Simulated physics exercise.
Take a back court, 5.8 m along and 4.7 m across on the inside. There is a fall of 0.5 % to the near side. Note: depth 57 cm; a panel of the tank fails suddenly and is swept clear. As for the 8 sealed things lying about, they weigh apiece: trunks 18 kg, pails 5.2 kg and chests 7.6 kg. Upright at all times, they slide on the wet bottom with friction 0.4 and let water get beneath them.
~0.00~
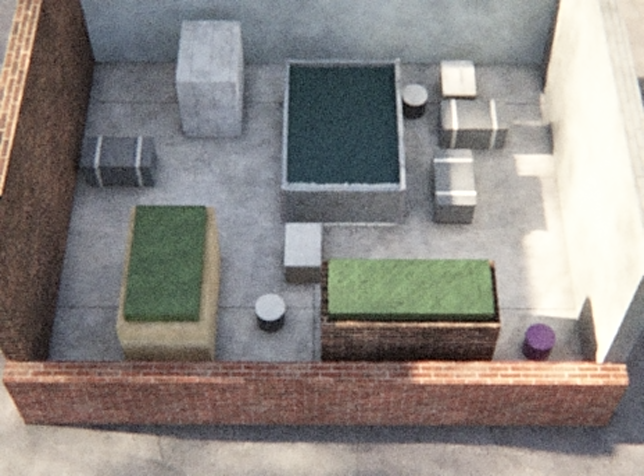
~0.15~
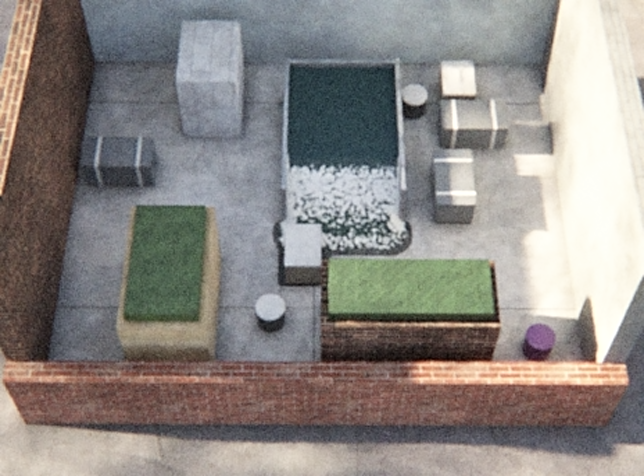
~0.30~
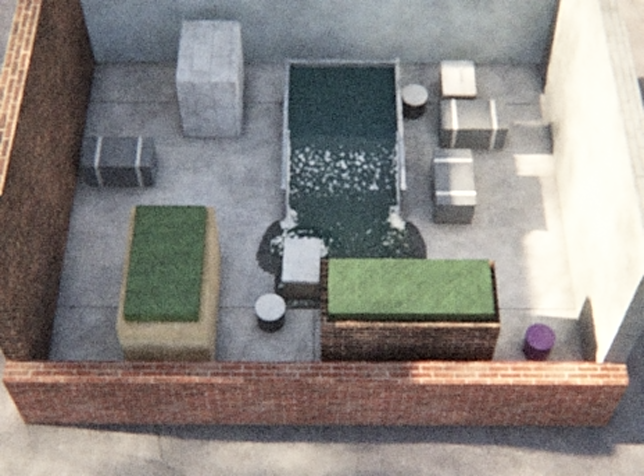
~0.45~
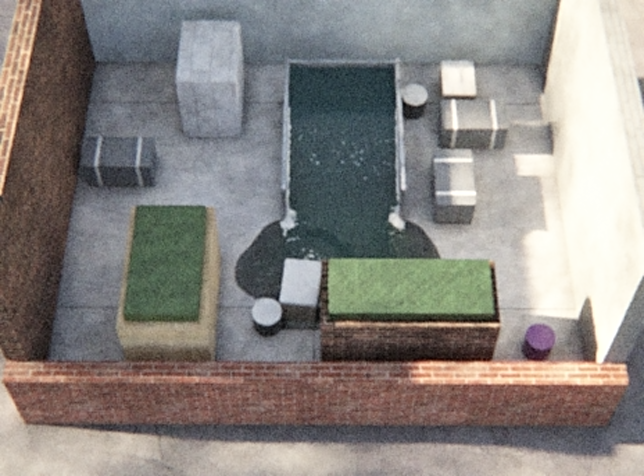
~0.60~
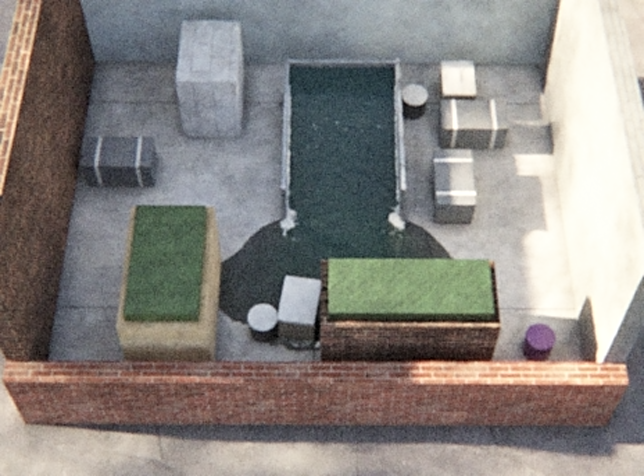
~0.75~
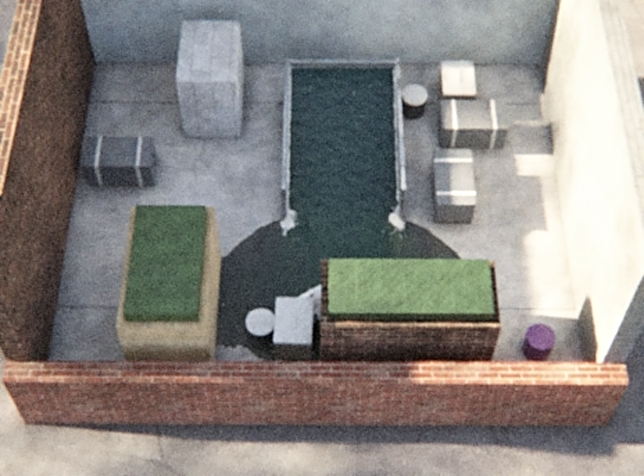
Dark water pours from a tank and spreads, pushing a pale block and pail nearer the brick wall.
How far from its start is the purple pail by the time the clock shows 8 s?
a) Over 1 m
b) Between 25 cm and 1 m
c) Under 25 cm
The answer is a.
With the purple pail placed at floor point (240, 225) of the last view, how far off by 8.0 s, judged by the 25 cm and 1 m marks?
By that time it is swept a long way.
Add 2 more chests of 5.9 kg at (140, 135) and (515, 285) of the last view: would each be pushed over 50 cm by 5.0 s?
In that order: Short of it, more.
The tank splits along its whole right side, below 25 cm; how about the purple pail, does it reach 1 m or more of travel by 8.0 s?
Had it gone that way, the purple pail would drift slightly.
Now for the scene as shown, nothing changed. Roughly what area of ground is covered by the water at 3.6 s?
Somewhere around 18 m2, roughly.
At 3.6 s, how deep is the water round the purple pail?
Depth approx. 9 cm.
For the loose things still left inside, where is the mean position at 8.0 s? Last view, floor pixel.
About (343, 165).
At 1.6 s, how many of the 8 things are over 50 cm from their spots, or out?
At that moment it comes to 2.
After 1.6 s the purple pail is near (541, 336), 0.0 m from its start, aground; 2 afloat.
After 3.6 s the purple pail is near (530, 303), 0.4 m from its start, afloat; 3 afloat.
After 5.6 s the purple pail is near (548, 168), 2.3 m from its start, afloat; 7 afloat.
After 8.0 s the purple pail is near (513, 86), 3.5 m from its start, afloat; 7 afloat.
